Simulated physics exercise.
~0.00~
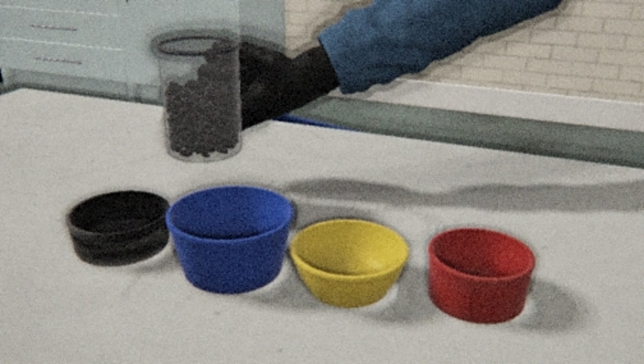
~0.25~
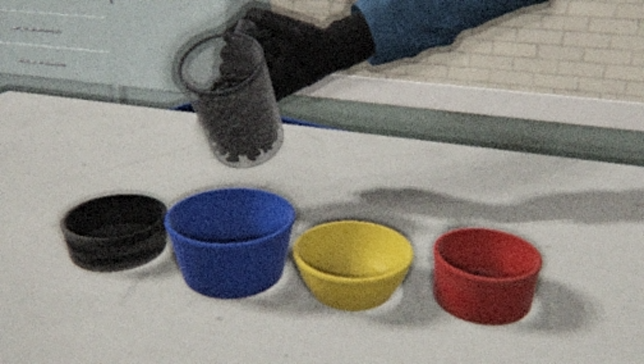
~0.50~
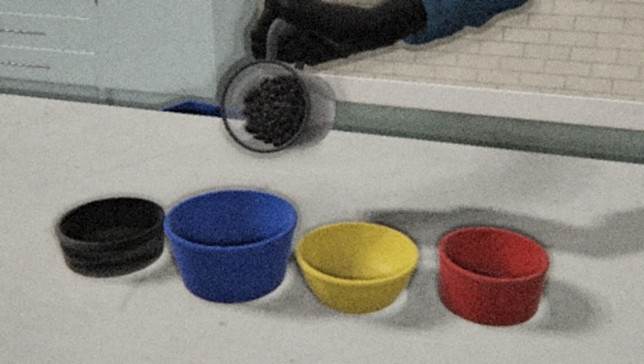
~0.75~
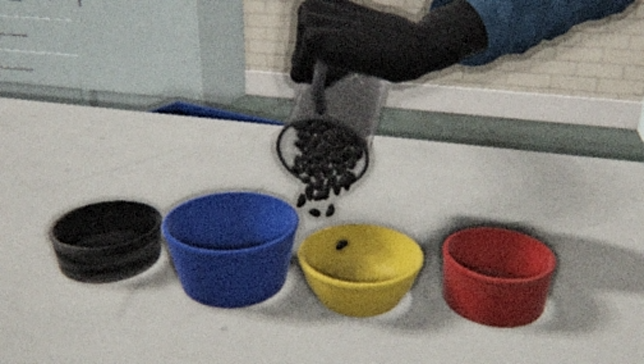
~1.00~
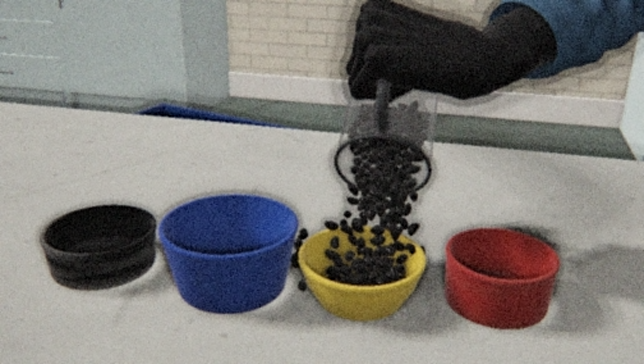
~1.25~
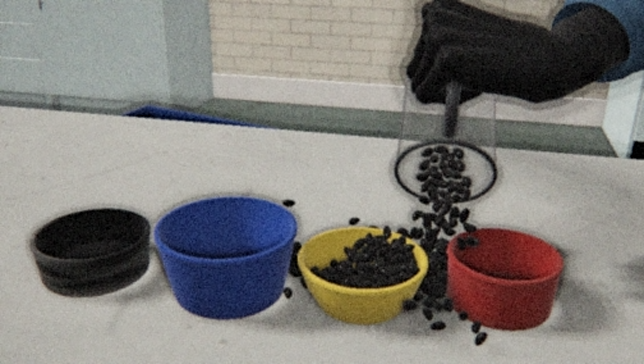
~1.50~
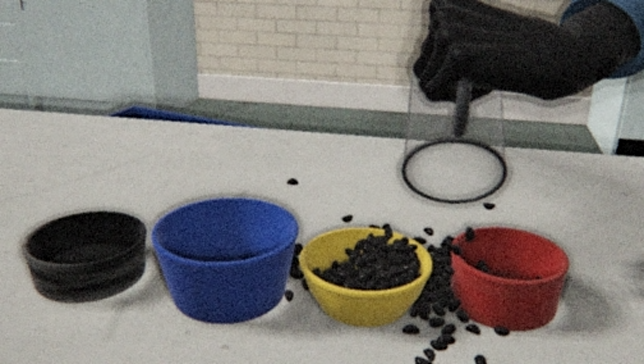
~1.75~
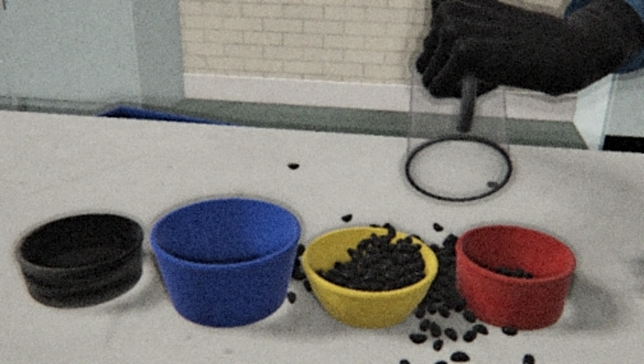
A gloved hand tips black beans into the yellow bowl, spilling many onto the table.
